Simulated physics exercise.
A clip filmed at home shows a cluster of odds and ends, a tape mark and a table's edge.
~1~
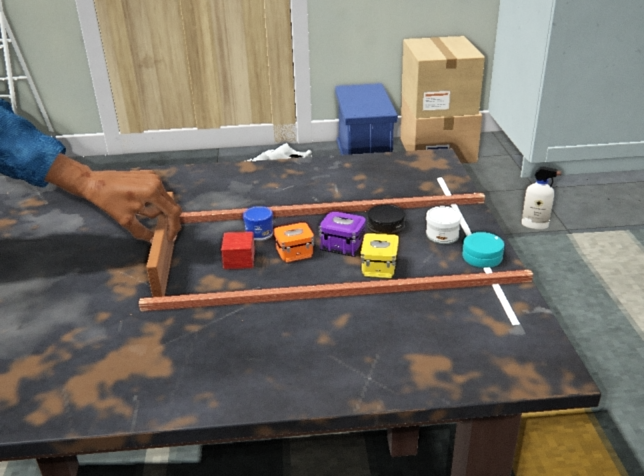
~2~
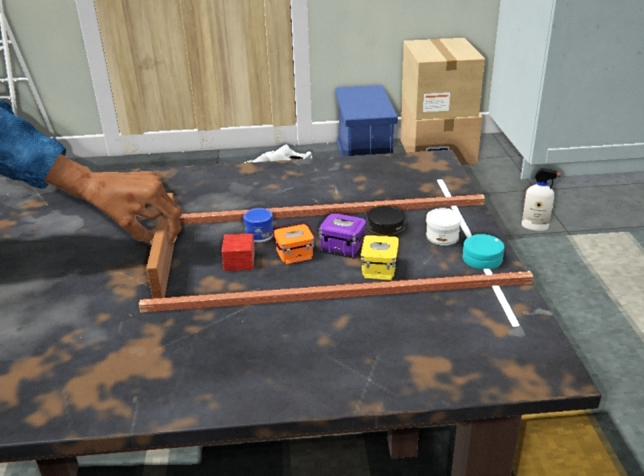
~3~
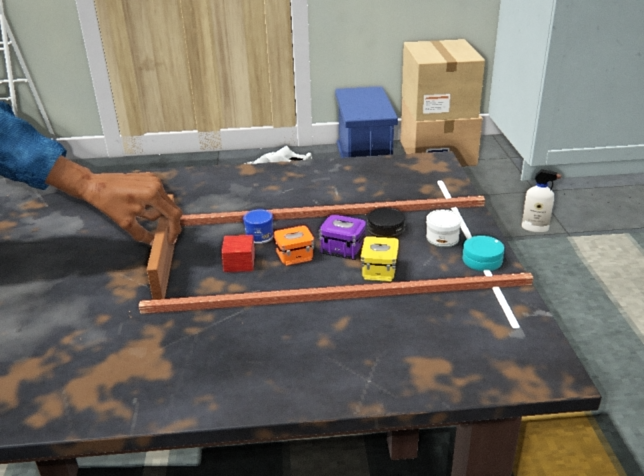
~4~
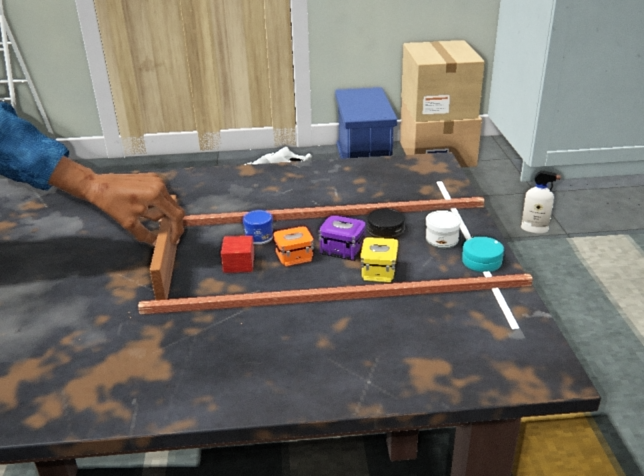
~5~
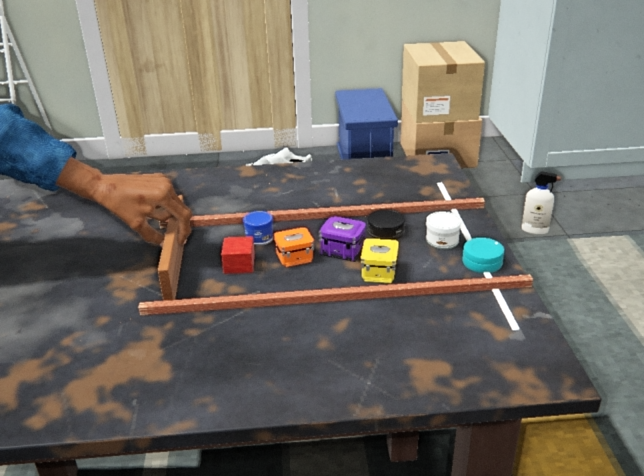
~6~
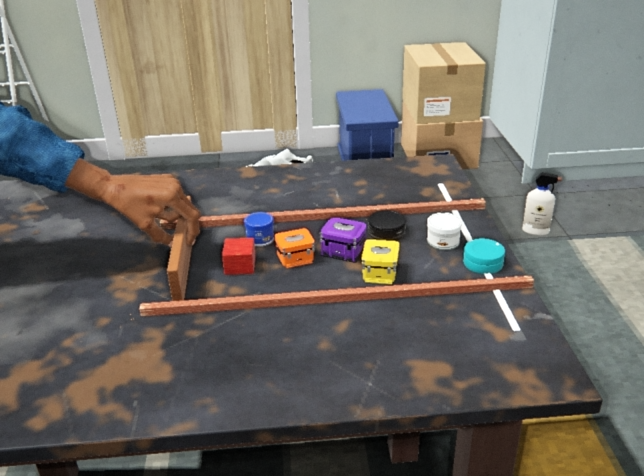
On a dark, rust-stained table, a hand holds a small wooden board upright at the left end of two parallel reddish strips, with colourful containers and a red block between them. The containers stay in place near a white tape line, then the hand slides the board slightly right, toward the red block.
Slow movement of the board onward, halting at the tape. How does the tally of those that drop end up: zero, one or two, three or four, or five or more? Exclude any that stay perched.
The tally ends at five or more.
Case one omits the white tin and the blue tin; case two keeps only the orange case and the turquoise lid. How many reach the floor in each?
You'd get 3 in the first case and 3 in the second one.
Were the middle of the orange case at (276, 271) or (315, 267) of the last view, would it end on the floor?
Safe; Safe.
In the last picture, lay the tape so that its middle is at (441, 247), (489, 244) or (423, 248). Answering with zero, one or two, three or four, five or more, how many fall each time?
So, taking them in turn, I'd give 1 or 2; 5 or more; one or two.
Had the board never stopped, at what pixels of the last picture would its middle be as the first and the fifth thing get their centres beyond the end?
I'd say close to (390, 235), and after that close to (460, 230).
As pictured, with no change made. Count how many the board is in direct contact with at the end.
The count is 3.
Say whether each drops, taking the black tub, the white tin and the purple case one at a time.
Once everything settles, the black tub has fallen, the white tin has fallen and the purple case has fallen.
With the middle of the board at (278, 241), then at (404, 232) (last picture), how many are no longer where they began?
At the one place 4, at the other 7.
Soon after, none off yet; turquoise lid at rest near (484, 256); white tin at rest near (444, 231); black tub at rest near (387, 226).
After that, none off yet; turquoise lid at rest near (484, 256); white tin displaced a little near (462, 230); black tub moving near (392, 225).
And then, one off so far; turquoise lid at rest near (486, 257); white tin tilting well over near (534, 265); black tub displaced well along near (461, 221).
In the end, the number that fall off is five or more; gone, orange case, purple case, black tub, white tin and turquoise lid.
